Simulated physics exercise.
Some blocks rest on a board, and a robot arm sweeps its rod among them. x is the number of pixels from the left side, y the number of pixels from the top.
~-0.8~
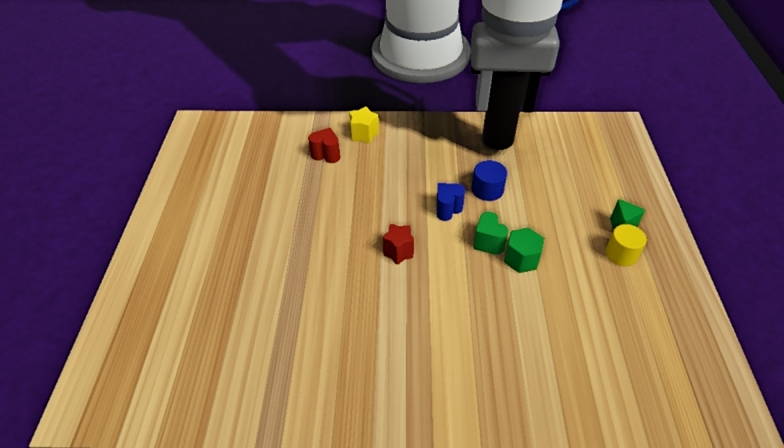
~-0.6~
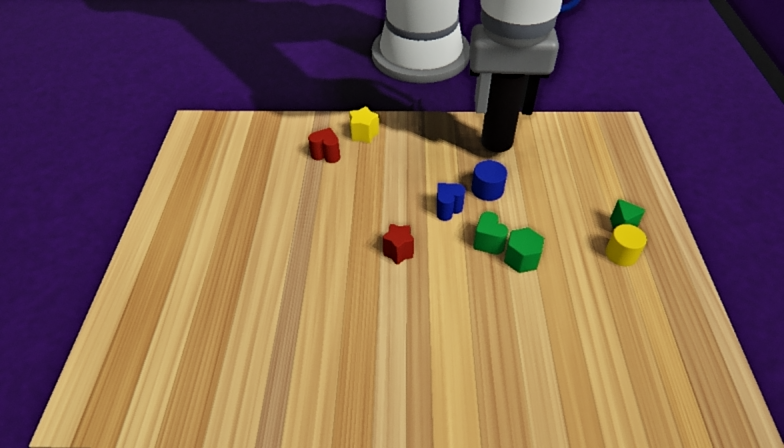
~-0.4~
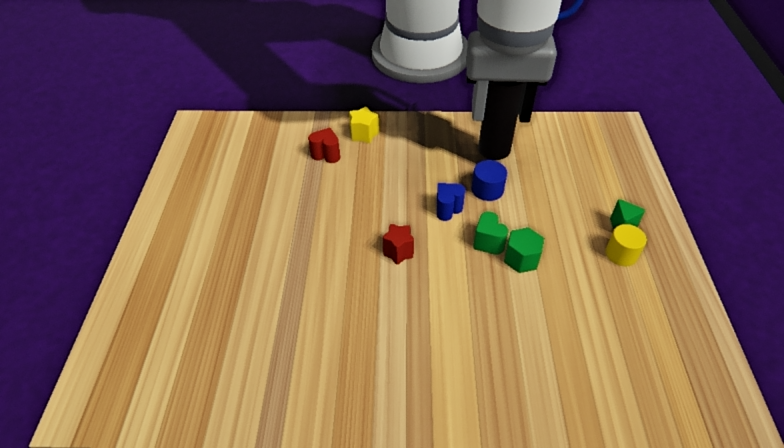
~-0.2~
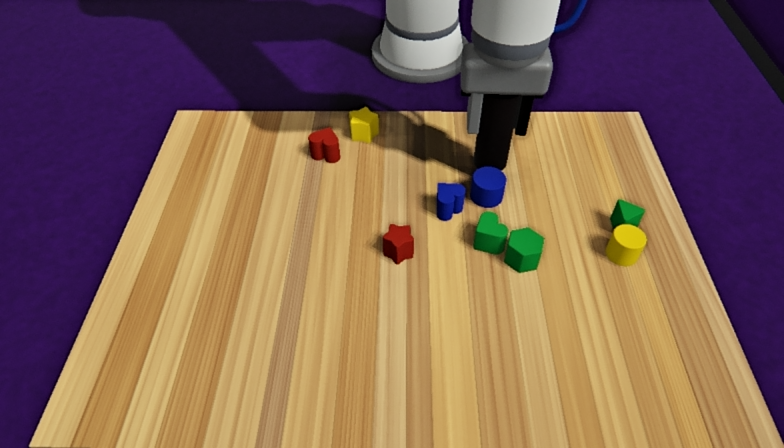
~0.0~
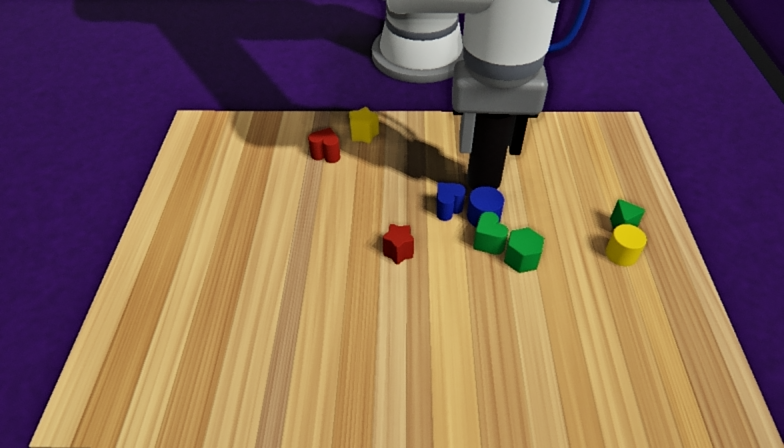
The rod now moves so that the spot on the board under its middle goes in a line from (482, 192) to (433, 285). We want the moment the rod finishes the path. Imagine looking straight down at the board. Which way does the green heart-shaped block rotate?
It spins with the clock.
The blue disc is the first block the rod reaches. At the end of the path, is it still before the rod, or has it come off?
Beside or behind.
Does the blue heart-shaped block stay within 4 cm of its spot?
My answer is yes.
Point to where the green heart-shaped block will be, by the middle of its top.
The spot you're after is about (515, 273) in the image.
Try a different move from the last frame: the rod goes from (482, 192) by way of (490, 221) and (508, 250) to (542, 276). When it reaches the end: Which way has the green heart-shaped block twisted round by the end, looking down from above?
From the top, the block rotates counterclockwise.
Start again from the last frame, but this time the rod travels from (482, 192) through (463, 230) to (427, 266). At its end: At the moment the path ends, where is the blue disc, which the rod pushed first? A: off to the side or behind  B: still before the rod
Letter A.
What follows on the original path. One third of the way, rod (469, 210); blue heart-shaped block (437, 200), turned 55° clockwise; blue disc (483, 228); green heart-shaped block (496, 256).
Two thirds of the way, rod (453, 241); blue heart-shaped block (434, 205), turned 100° clockwise; blue disc (487, 250); green heart-shaped block (513, 271), turned 45° clockwise.
At the end, rod (434, 275); red star block unmoved; blue heart-shaped block (434, 205), turned 100° clockwise; blue disc (485, 255); green heart-shaped block (515, 273), turned 35° clockwise.
